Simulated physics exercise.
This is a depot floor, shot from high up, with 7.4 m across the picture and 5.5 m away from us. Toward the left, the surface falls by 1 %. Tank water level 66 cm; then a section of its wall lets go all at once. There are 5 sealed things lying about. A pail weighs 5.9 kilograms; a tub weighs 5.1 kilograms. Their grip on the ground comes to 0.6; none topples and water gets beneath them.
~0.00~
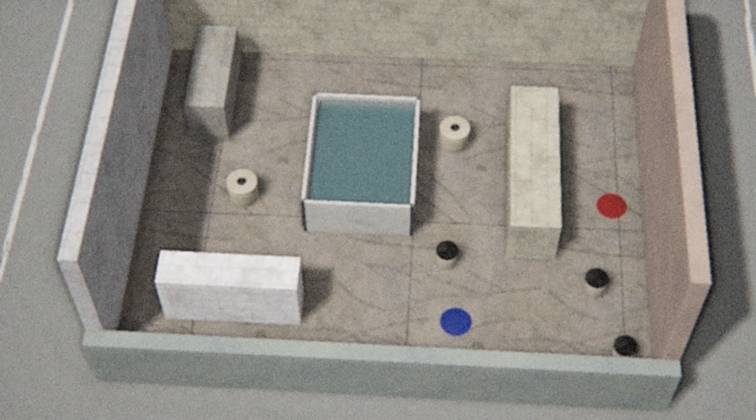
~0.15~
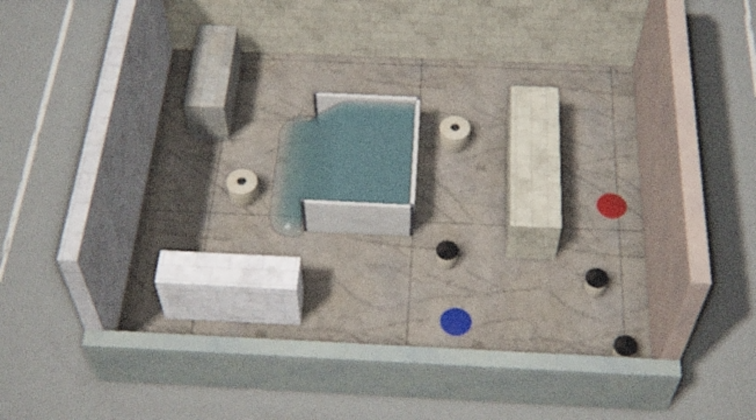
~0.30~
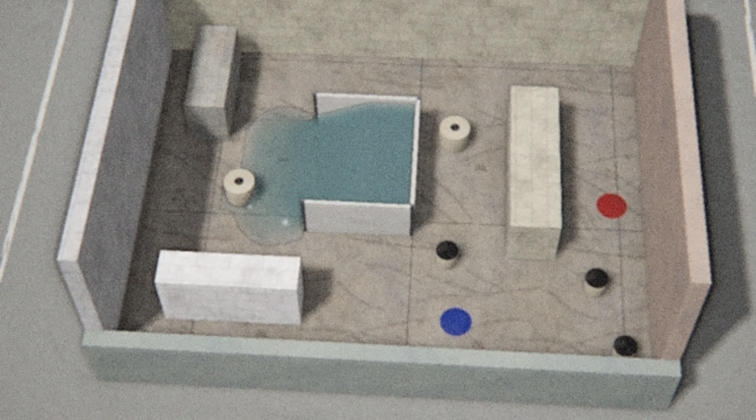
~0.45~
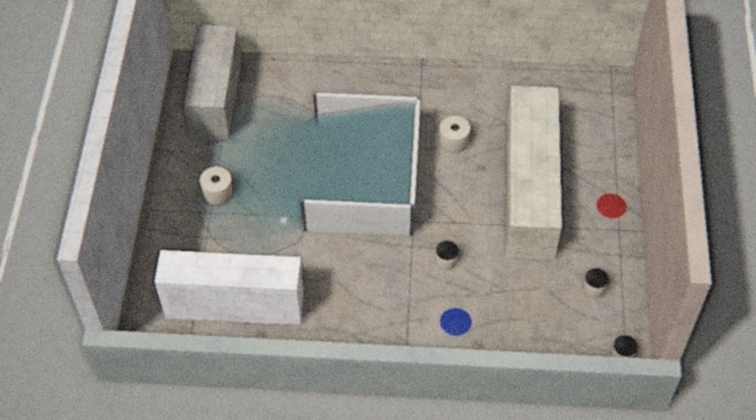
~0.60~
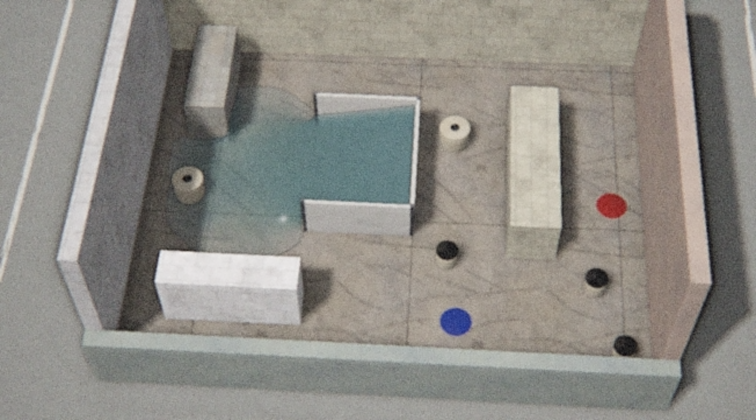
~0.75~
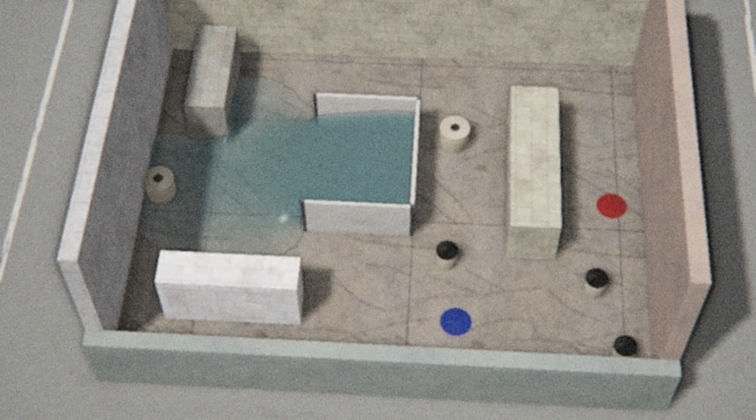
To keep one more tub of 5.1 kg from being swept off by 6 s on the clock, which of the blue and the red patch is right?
It belongs on red.
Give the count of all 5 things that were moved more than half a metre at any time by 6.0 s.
It adds up to 1.
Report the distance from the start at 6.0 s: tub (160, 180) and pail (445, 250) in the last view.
First one 250 cm, second one 0 cm.
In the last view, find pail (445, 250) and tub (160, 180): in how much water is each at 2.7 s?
Depth approx. 0 cm / 20 cm.
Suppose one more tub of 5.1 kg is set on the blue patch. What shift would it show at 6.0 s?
Close to 150 centimetres, I'd reckon.
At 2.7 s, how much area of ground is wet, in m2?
About 17 m2.
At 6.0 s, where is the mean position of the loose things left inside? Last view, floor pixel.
Centred roughly on (472, 274).
After 1.2 s on blue it would be 0 cm off in 0 cm of water; on red it would be 0 cm off in 0 cm of water.
After 2.7 s on blue it would be 0 cm off in 0 cm of water; on red it would be 0 cm off in 0 cm of water.
After 4.2 s on blue it would be 22 cm off in 3 cm of water; on red it would be 0 cm off in 0 cm of water.
After 6.0 s on blue it would be 169 cm off in 4 cm of water; on red it would be 0 cm off in 0 cm of water.
